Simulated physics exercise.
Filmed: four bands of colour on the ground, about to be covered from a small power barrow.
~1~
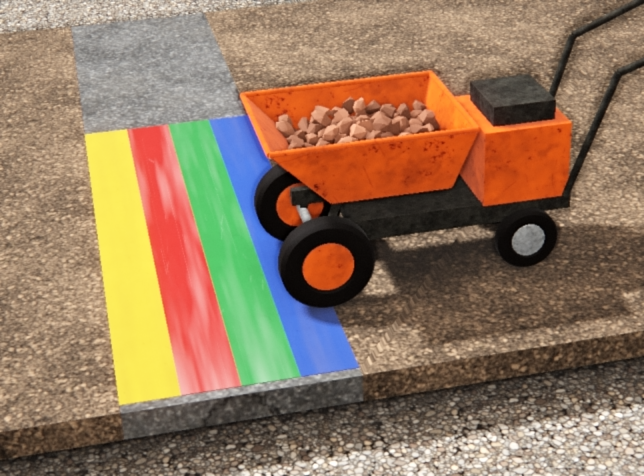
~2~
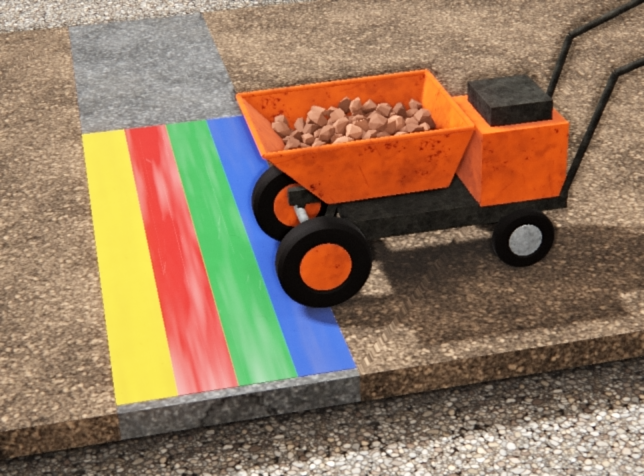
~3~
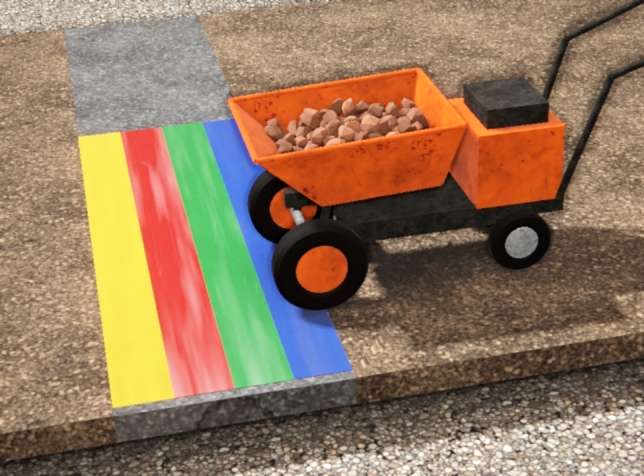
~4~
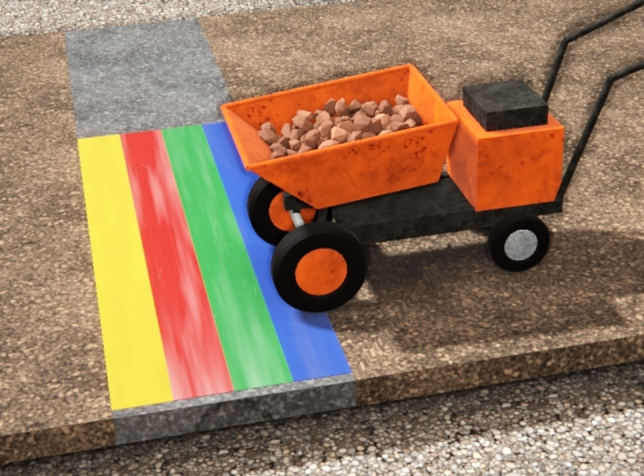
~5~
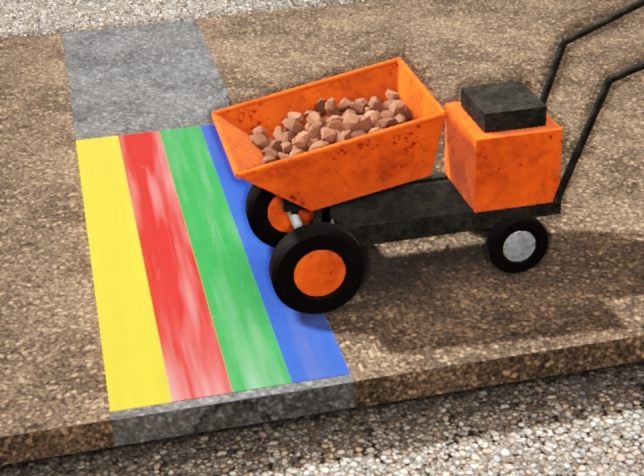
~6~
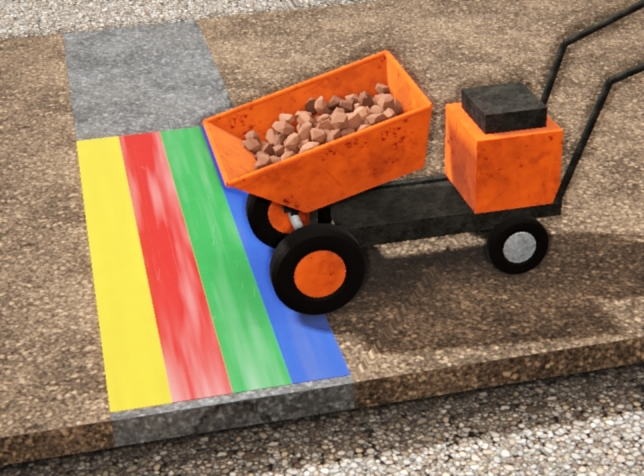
An orange skip on a small power barrow is seen from slightly above, on brown speckled paving beside pale gravel. It carries reddish-brown rubble, with a black-topped orange housing and dark handles to the right, and yellow, red, green and blue bands running left to right beside its front wheels. The skip tilts steadily leftward, its back rising and front lip lowering, rubble inside, while the view shifts very slightly.
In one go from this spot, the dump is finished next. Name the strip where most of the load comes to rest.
Yellow.
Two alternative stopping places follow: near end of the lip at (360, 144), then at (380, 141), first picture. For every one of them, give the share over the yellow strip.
Result: Try 1 = 0 %, try 2 = 10 %.
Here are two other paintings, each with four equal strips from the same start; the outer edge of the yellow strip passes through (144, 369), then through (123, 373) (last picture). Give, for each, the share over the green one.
0 and 0 in a hundred.
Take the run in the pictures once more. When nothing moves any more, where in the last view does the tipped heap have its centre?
Around (127, 292), give or take.
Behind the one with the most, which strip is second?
It's the red one.
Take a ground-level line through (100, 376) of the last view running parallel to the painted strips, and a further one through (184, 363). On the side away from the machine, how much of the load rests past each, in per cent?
Near 20 % and 70 %.
Soon, skip tipped steeply; all in the skip.
A while on, skip tipped right over; most in the skip; a small part over the red strip; a small part over the yellow strip; a stray few off the paint.
Towards the end, skip tipped right over; about a quarter in the skip; about a quarter over the red strip; about a third over the yellow strip; about a quarter off the paint.
Finally, skip tipped right over; about a quarter in the skip; none over the blue strip; none over the green strip; about a quarter over the red strip; about a third over the yellow strip; about a quarter off the paint.
